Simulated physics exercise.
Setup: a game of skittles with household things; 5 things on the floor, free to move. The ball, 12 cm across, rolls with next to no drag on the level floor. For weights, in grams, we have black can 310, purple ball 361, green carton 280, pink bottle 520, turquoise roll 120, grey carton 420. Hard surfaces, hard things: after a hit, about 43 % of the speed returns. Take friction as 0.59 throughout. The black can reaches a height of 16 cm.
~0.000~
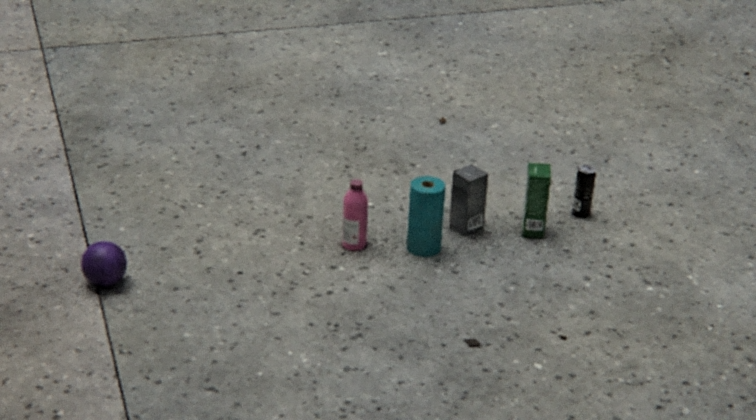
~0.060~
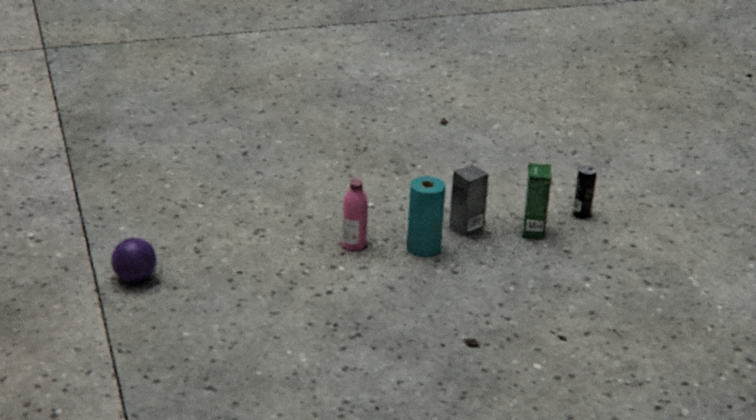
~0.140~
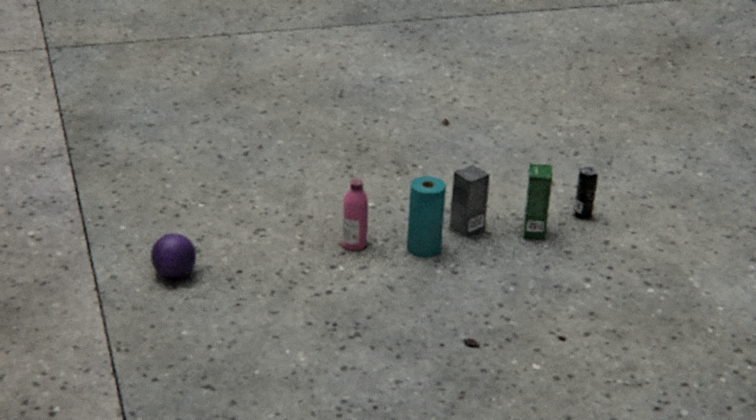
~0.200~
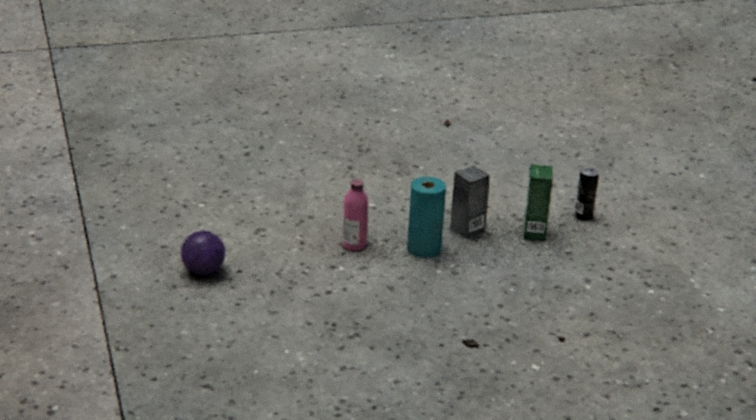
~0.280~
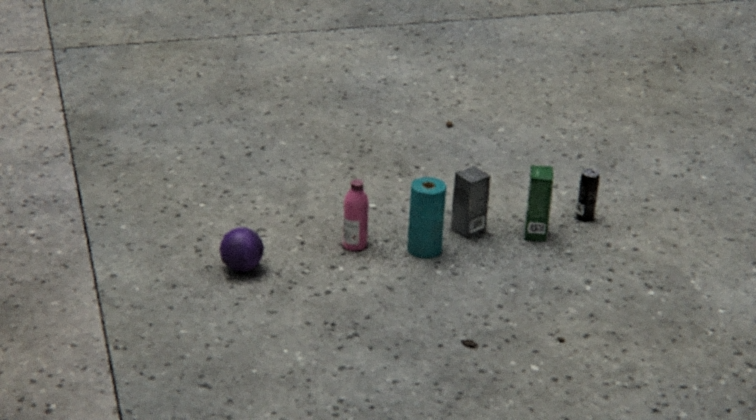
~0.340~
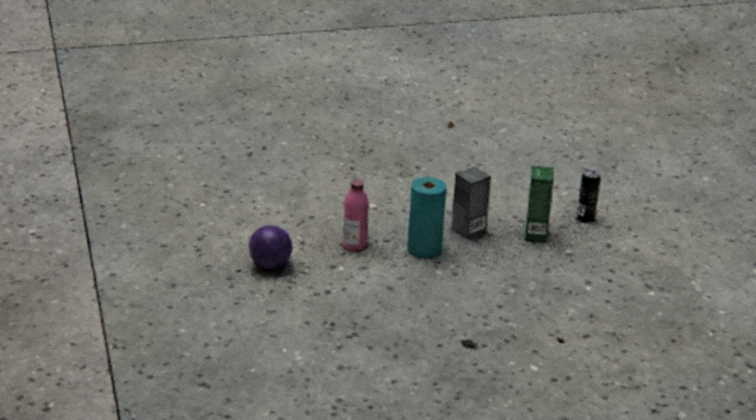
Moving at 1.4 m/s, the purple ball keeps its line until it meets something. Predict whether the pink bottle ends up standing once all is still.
Oh, it's on its feet.
After 0.64 s, ball has run 78 cm; purple ball near (389, 251); pink bottle 6° off upright near (360, 210).
After 1.04 s, ball has run 113 cm; purple ball near (520, 277).
After 1.44 s, ball has run 149 cm; purple ball near (656, 303).
After 1.84 s, ball has run 184 cm.
In the end (2.1 s), all 5 under 8 cm from the start. At the end, from the last picture's camera, pink bottle near (358, 213).
